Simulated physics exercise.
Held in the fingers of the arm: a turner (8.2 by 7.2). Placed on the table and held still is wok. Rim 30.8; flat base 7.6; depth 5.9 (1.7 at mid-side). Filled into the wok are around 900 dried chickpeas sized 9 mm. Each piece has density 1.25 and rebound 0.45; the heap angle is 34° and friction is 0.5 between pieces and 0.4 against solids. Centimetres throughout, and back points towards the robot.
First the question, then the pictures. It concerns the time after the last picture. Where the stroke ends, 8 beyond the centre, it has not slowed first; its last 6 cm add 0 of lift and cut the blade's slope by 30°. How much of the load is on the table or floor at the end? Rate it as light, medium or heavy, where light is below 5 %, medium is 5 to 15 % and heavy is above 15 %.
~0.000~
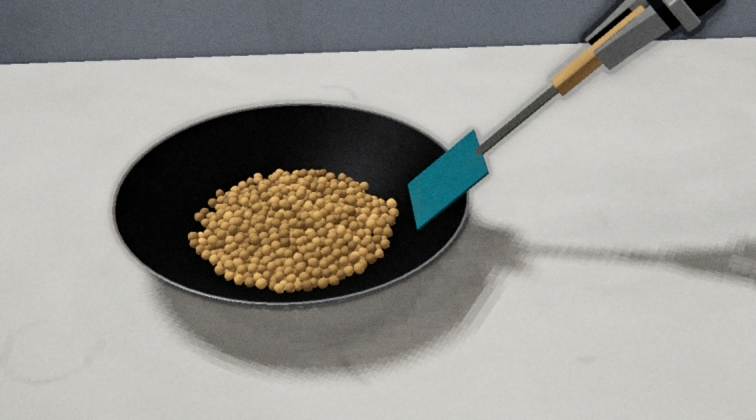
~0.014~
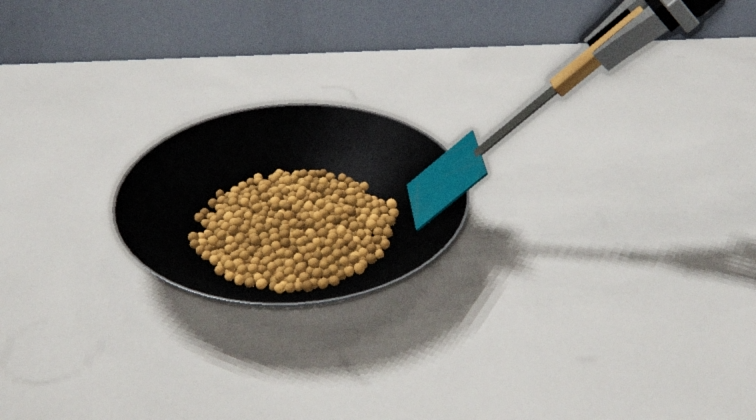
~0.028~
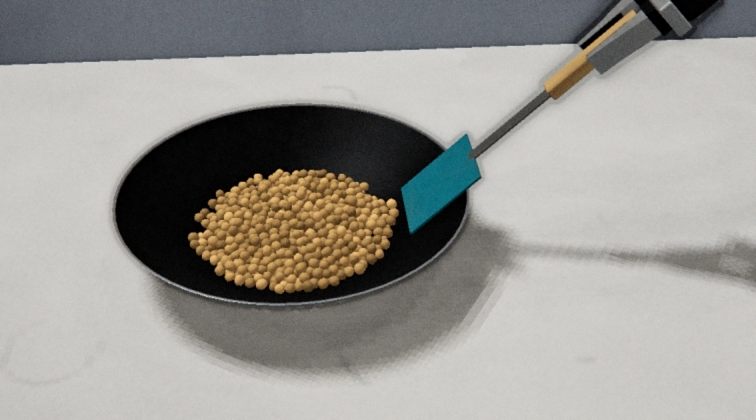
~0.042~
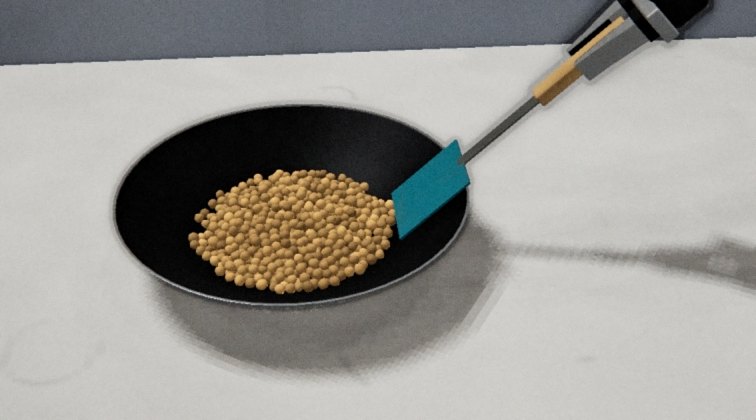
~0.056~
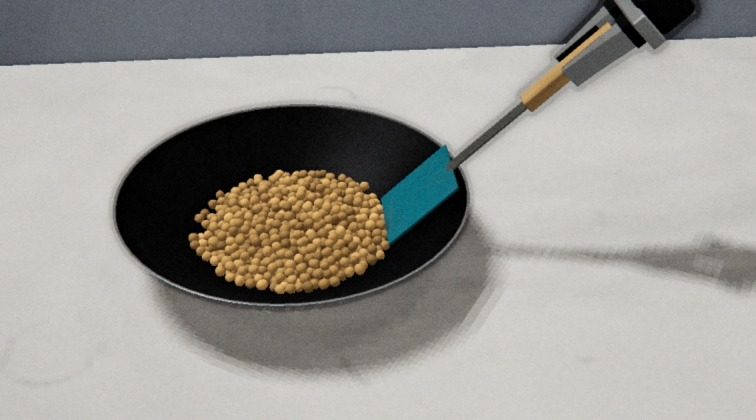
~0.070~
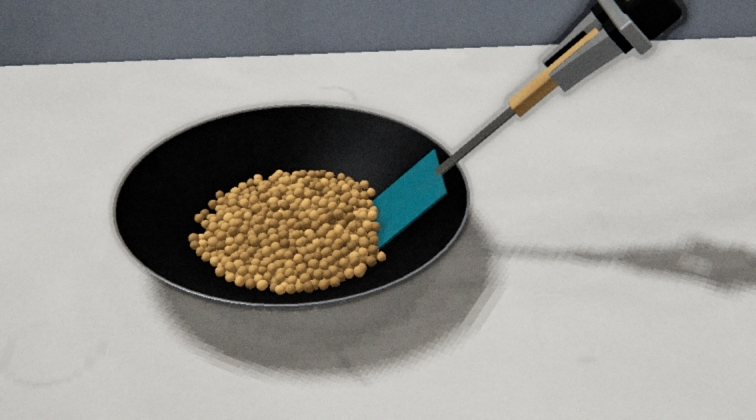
Rating: Light.
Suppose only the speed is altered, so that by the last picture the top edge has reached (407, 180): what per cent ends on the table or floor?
Near 10 in a hundred.
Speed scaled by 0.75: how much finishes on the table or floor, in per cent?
Something close to 0 per cent ends up on the table or floor.
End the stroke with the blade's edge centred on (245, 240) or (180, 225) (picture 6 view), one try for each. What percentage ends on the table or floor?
Close to 0 and close to 10 per cent, respectively.
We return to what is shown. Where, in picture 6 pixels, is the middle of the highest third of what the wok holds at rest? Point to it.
Somewhere around (175, 208) in the last picture.
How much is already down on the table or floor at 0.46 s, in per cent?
About 2 per cent.
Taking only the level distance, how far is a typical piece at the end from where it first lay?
I'd put it at close to 5 centimetres.
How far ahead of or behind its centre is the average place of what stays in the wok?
About 5.5 cm ahead.
After 0.15 s, sloping 44°, highest piece 4 above the table; 900 in the wok.
After 0.23 s, sloping 35°, highest piece 5 above the table; 900 in the wok.
After 0.46 s, sloping 14°, highest piece 7 above the table; 875 in the wok, 23 on the table or floor, 2 on the blade or in flight.
After 1.51 s, sloping 14°, highest piece 7 above the table; 875 in the wok, 25 on the table or floor.
In the end, 875 in the wok, 25 on the table or floor. That is 3 % on the table or floor.
